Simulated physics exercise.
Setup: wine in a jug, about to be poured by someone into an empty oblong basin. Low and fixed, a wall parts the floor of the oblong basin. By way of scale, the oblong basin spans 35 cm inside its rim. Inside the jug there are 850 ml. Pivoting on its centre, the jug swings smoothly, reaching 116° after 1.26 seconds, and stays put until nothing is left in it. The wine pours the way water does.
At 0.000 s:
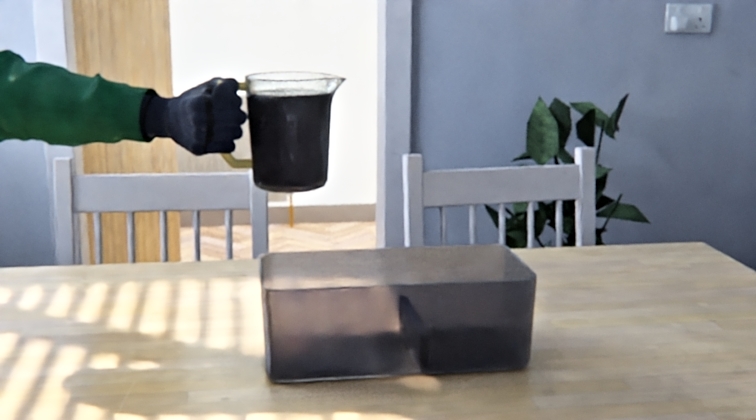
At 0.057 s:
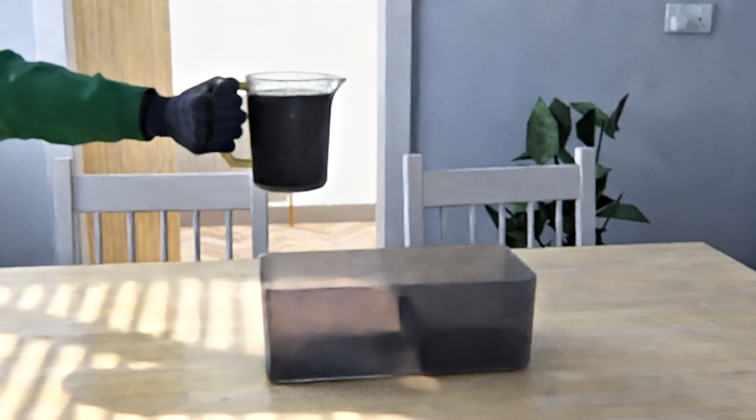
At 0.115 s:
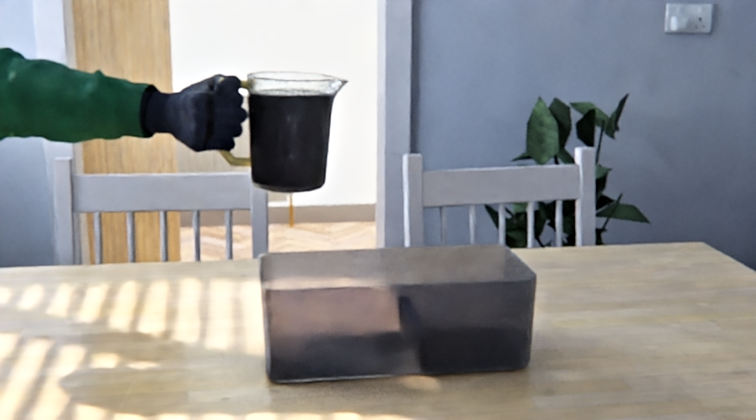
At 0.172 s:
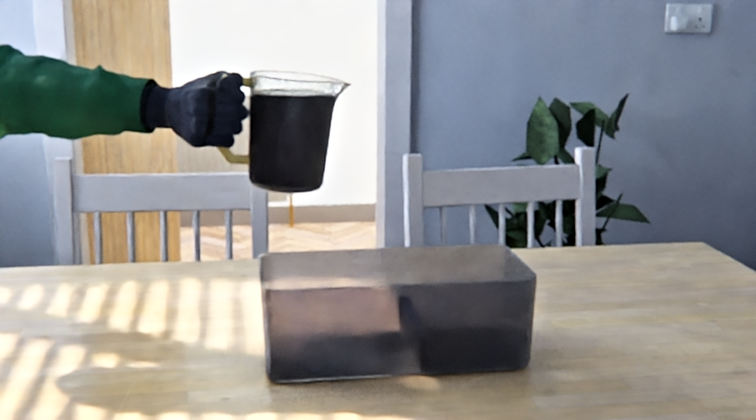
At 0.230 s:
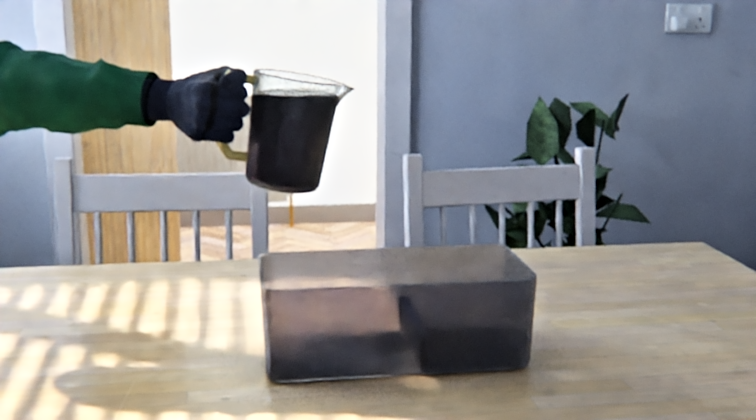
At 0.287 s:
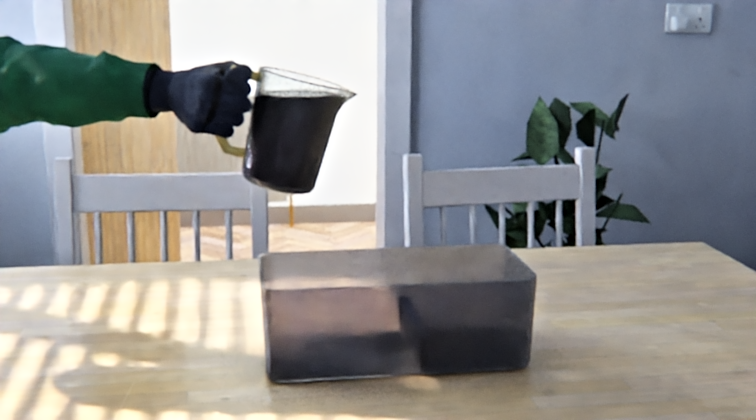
At a wooden table, a gloved hand gradually tilts a jug of dark liquid rightward.
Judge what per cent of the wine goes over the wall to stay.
45 percent, roughly.
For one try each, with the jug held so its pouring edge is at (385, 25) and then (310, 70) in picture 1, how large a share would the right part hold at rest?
Respectively 90 and 5 %.
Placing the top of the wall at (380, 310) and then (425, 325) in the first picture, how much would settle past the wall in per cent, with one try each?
85 % and 25 %.
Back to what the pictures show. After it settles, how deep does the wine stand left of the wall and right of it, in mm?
Some 14 mm on the left and some 18 mm on the right.
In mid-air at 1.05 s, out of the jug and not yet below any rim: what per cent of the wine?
Airborne fraction: Approx. 22 %.
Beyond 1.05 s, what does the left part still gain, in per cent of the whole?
It comes to some 32 per cent.
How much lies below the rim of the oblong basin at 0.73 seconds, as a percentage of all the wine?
5 %, give or take.
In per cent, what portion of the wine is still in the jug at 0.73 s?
76 %.
After 0.73 s the tilt is 72° and 77 per cent is still to pour, 0 is left of the wall and 5 right of it.
After 1.05 s the tilt is 108° and 19 per cent is still to pour, 21 is left of the wall and 39 right of it.
After 1.39 s the tilt is 116° and 0 per cent is still to pour, 52 is left of the wall and 44 right of it.
After 1.76 s the tilt is 116° and 0 per cent is still to pour, 53 is left of the wall and 45 right of it.
In the end 53 per cent lies left of the wall, 45 right of it and 2 outside.
